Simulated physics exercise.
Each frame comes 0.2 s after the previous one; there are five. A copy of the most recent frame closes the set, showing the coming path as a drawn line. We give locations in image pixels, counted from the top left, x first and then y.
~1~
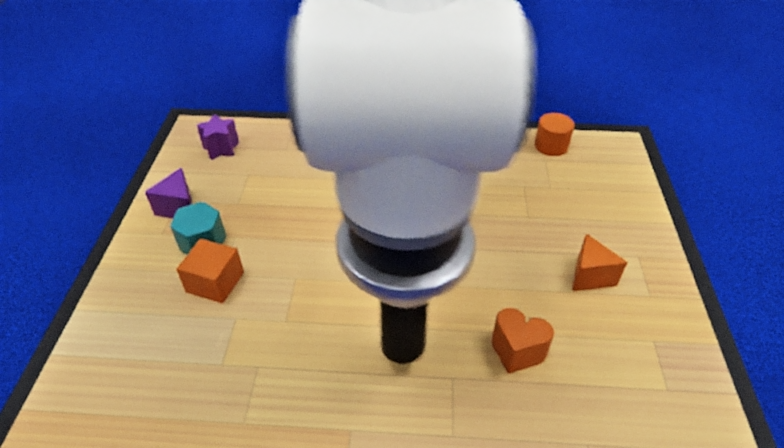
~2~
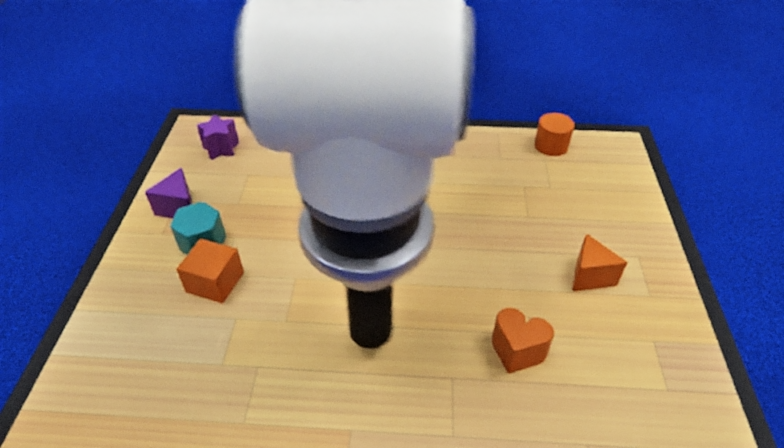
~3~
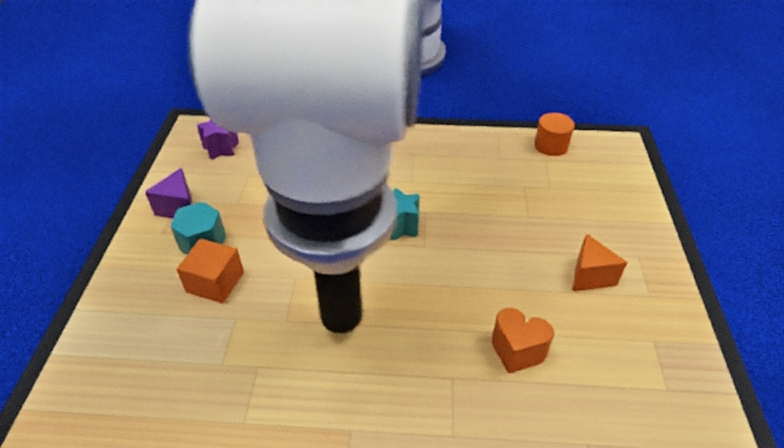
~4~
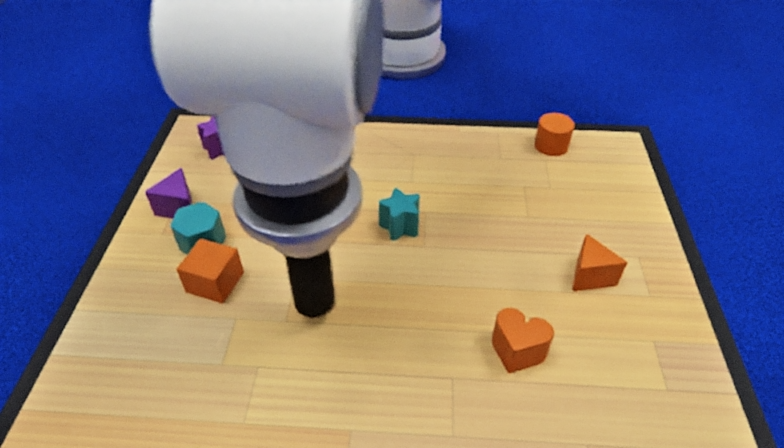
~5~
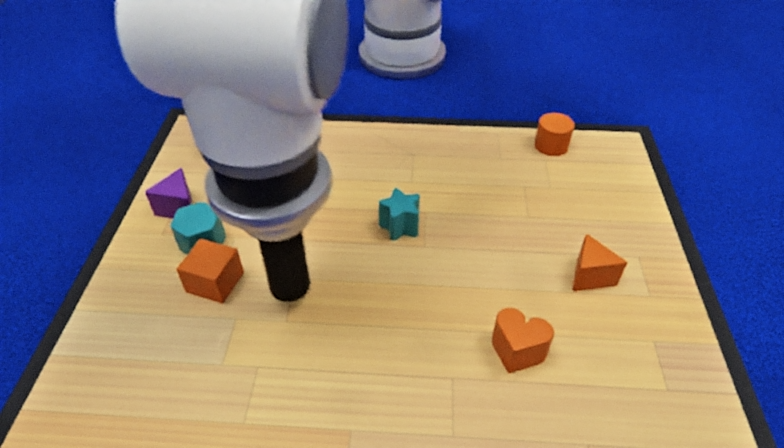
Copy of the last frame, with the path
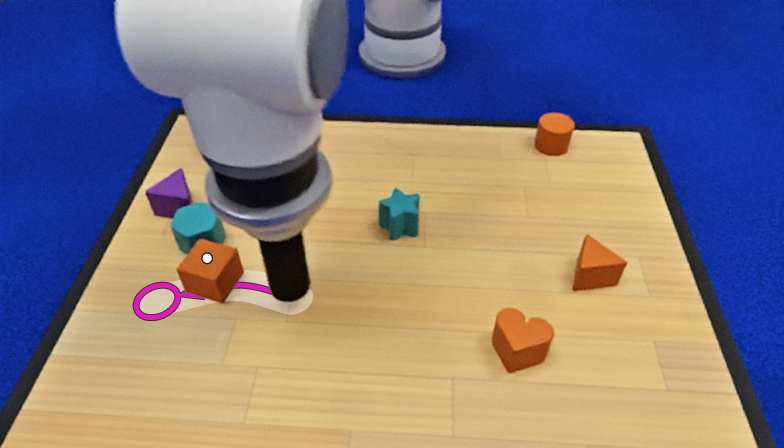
On a wooden board with a blue surround, a white robot arm moved its black bar left and slightly away, uncovering a turquoise star, while the orange, purple and turquoise blocks stayed still.
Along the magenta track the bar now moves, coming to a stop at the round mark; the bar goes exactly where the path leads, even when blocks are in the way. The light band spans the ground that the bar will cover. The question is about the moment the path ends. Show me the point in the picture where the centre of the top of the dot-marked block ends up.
At roughly (117, 258).
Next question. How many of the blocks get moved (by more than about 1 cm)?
My best guess is that a single block moves over 1 cm.
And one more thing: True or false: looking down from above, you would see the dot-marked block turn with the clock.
That claim is true.
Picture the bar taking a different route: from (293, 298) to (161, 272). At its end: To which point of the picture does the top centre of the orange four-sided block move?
I'd guess (112, 243).
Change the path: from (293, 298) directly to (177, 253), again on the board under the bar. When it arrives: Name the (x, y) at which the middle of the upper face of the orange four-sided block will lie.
Expect it around (142, 258).
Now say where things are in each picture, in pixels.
In the first frame, tip of the bar at (403, 345), middles of tops, turquoise hexagonal block at (195, 218), orange four-sided block at (207, 258).
In the second frame, bar at (371, 331), nothing pushed.
In the third frame, bar at (342, 316), nothing pushed.
In the fourth frame, bar at (315, 301), nothing pushed.
In the fifth frame, bar at (290, 286), turquoise hexagonal block at (195, 218), orange four-sided block at (207, 258).
The line goes from (293, 298) over (251, 286) and (205, 289) to (157, 301); the dot is on the orange four-sided block.
On the path given first. One third of the way, bar at (248, 274); orange four-sided block at (203, 258).
Two thirds of the way, bar at (200, 277); orange four-sided block at (156, 259).
At the end, bar at (152, 289); turquoise hexagonal block unmoved; orange four-sided block at (117, 258), turned 30° clockwise.
